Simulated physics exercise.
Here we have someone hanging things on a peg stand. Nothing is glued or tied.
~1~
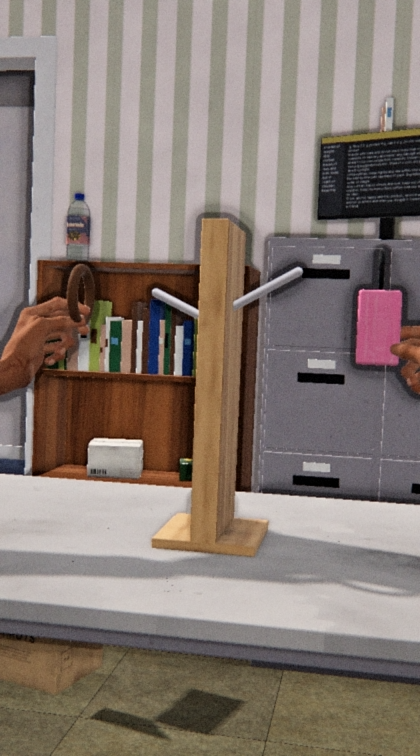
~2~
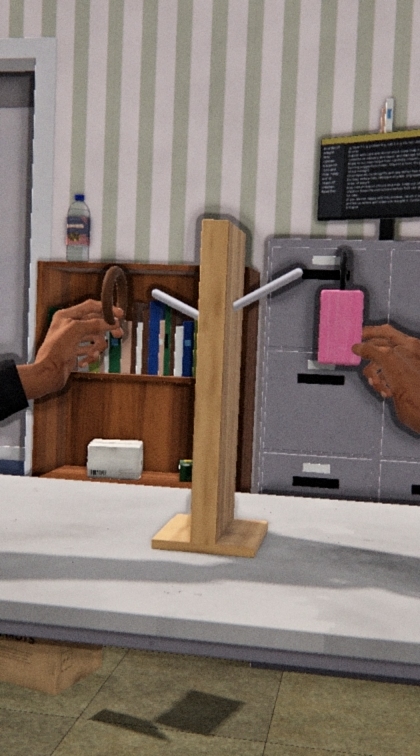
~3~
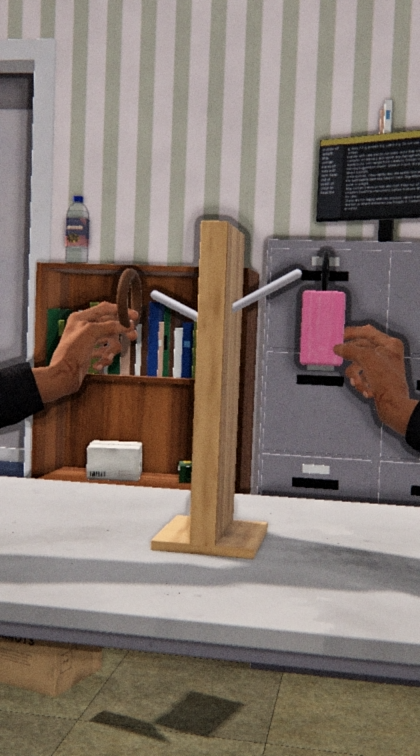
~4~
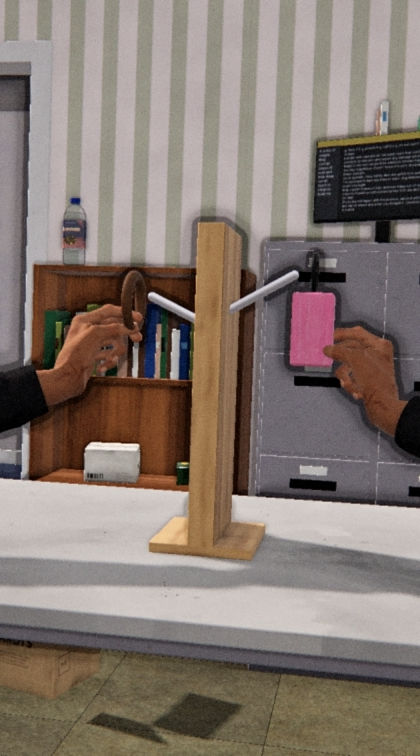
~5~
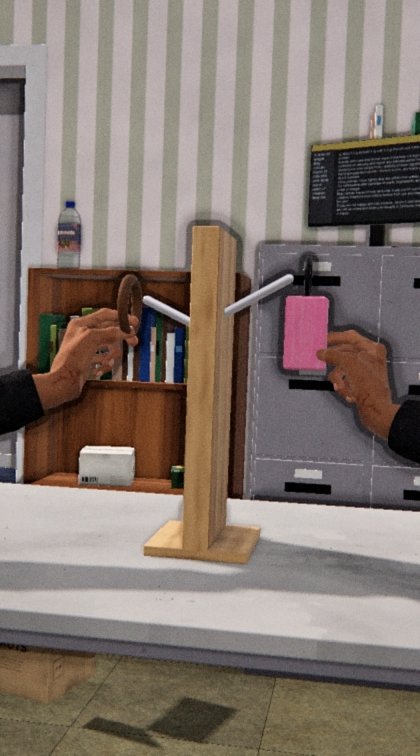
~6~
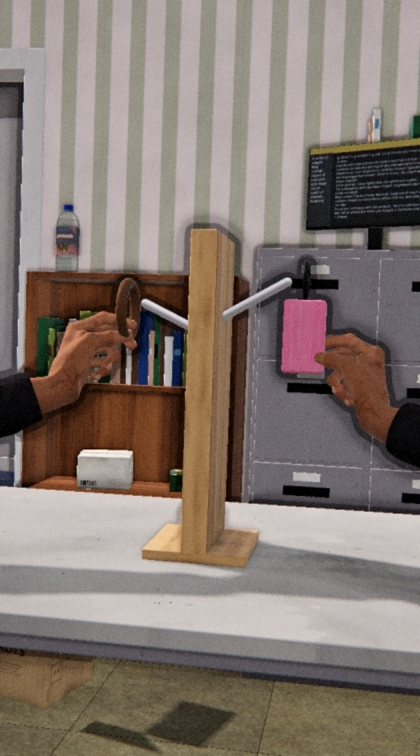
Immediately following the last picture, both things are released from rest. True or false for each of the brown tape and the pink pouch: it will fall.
Brown tape: True; pink pouch: True.
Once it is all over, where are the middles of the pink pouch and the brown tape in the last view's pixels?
Roughly (297, 502) for the first and roughly (122, 513) for the other.
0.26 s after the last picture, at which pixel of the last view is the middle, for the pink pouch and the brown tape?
(298, 489) and (123, 477).
Then, 0.16 s on from there, brown tape on its way down near (127, 360); pink pouch on its way down near (303, 368).
Then, 0.26 s on from there, brown tape on its way down near (123, 477); pink pouch on its way down near (298, 489).
Then, 0.38 s on from there, brown tape at the bottom near (123, 478); pink pouch at the bottom near (299, 482).
In the end, the brown tape drops to the table, near (122, 513); the pink pouch drops to the table, near (298, 502).
